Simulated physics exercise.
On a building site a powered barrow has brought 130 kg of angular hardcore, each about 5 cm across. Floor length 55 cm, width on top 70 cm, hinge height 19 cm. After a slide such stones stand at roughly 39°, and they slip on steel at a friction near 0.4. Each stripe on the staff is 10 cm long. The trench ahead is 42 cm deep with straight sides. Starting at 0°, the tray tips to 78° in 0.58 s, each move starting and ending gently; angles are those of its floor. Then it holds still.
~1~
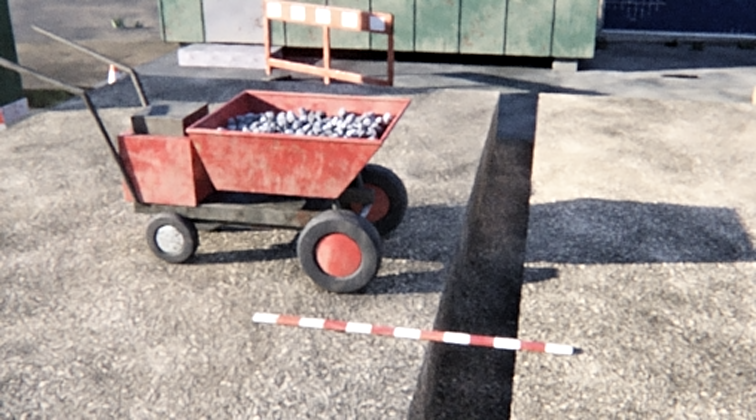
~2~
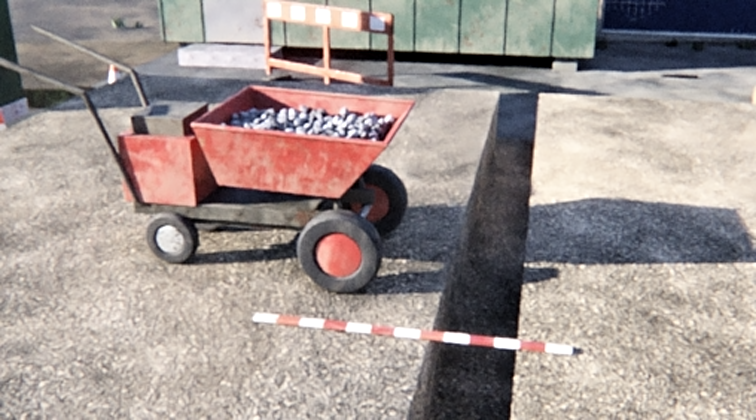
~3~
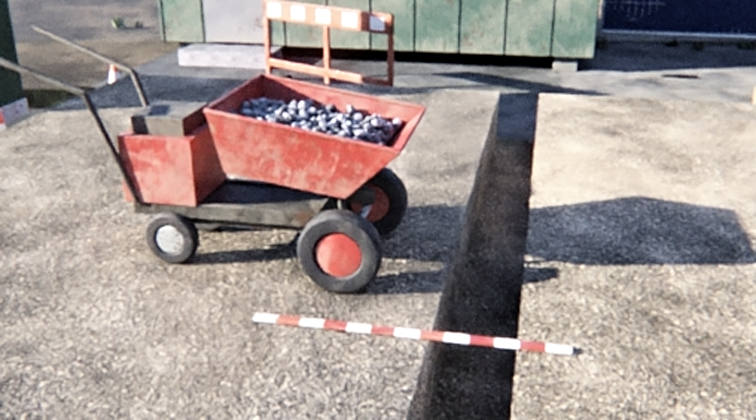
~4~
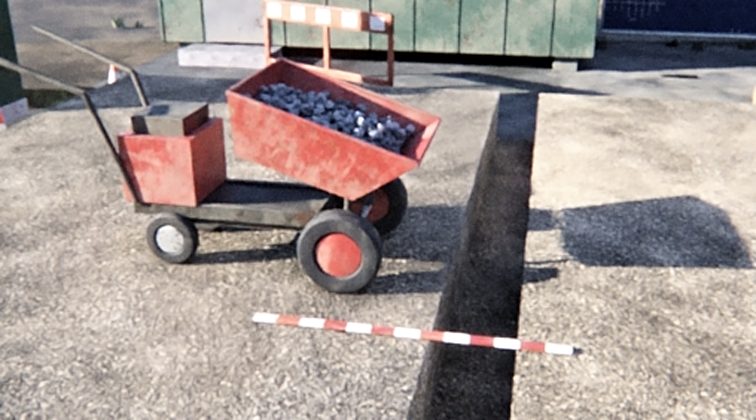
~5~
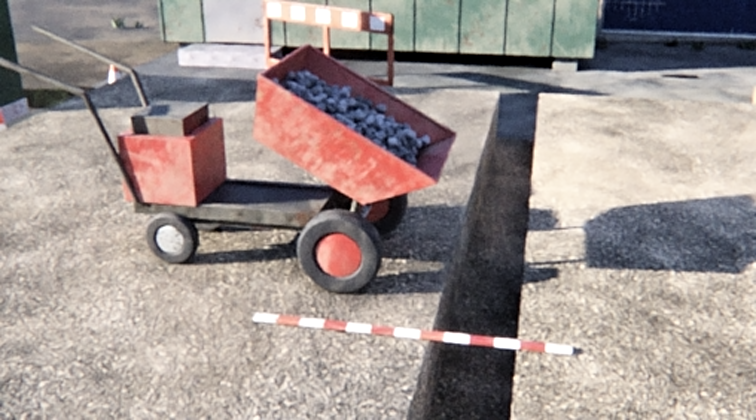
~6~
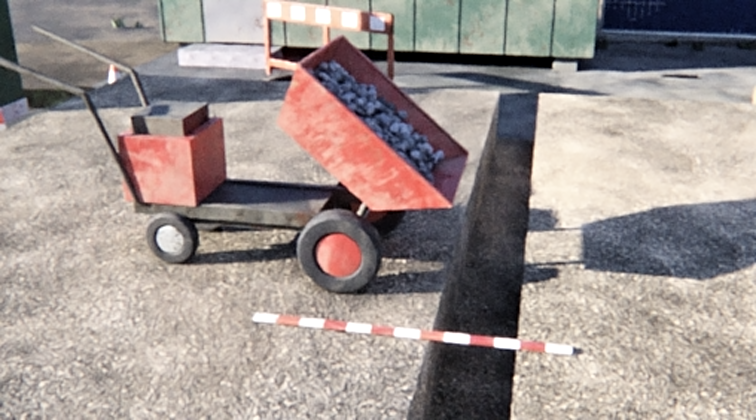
On a sunlit building site, seen from slightly above and to the side, rough pale concrete is cut by a dark, straight trench. A red barrow with black tyres and grey stones in its tray stands left of the trench, behind a red-and-white staff, with green boarding beyond. The tray tilts steadily towards the right, its rear rising high, while the wheels and camera stay still.
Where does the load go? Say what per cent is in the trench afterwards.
Close to 60 in a hundred.
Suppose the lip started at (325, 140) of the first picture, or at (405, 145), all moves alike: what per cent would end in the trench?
First some 85, then 40 per cent.
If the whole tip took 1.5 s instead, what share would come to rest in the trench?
In that case some 90 per cent.
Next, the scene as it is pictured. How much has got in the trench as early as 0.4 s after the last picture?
Some 25 per cent.
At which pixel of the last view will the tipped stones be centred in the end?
Near (512, 328).
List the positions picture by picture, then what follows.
In the first frame, the tray is at 0°, its lip at (382, 143); the top of the load is at (300, 121).
In the second frame, lip at (387, 145), floor tilted 2°, highest stones at (265, 117).
In the third frame, the tray is at 9°, its lip at (400, 152); the top of the load is at (264, 105).
In the fourth frame, the tray is at 18°, its lip at (418, 165); the top of the load is at (277, 92).
In the fifth frame, the tray is at 29°, its lip at (437, 183); the top of the load is at (299, 78).
In the sixth frame, the tray is at 41°, its lip at (452, 206); the top of the load is at (328, 68).
Then, 0.1 s after the last picture the floor is at 65°, 100 % in the tray; the foremost stones are at (462, 212).
Then, 0.4 s after the last picture the floor is at 78°, 57 % in the tray, 26 % in the trench, 16 % past the trench; the foremost stones are at (555, 280).
Then, 0.7 s after the last picture the floor is at 78°, 7 % in the tray, 51 % in the trench, 41 % past the trench; the foremost stones are past the picture's edge.
Then, 2.7 s after the last picture the floor is at 78°, 0 % in the tray, 60 % in the trench, 40 % past the trench; the foremost stones are past the picture's edge.
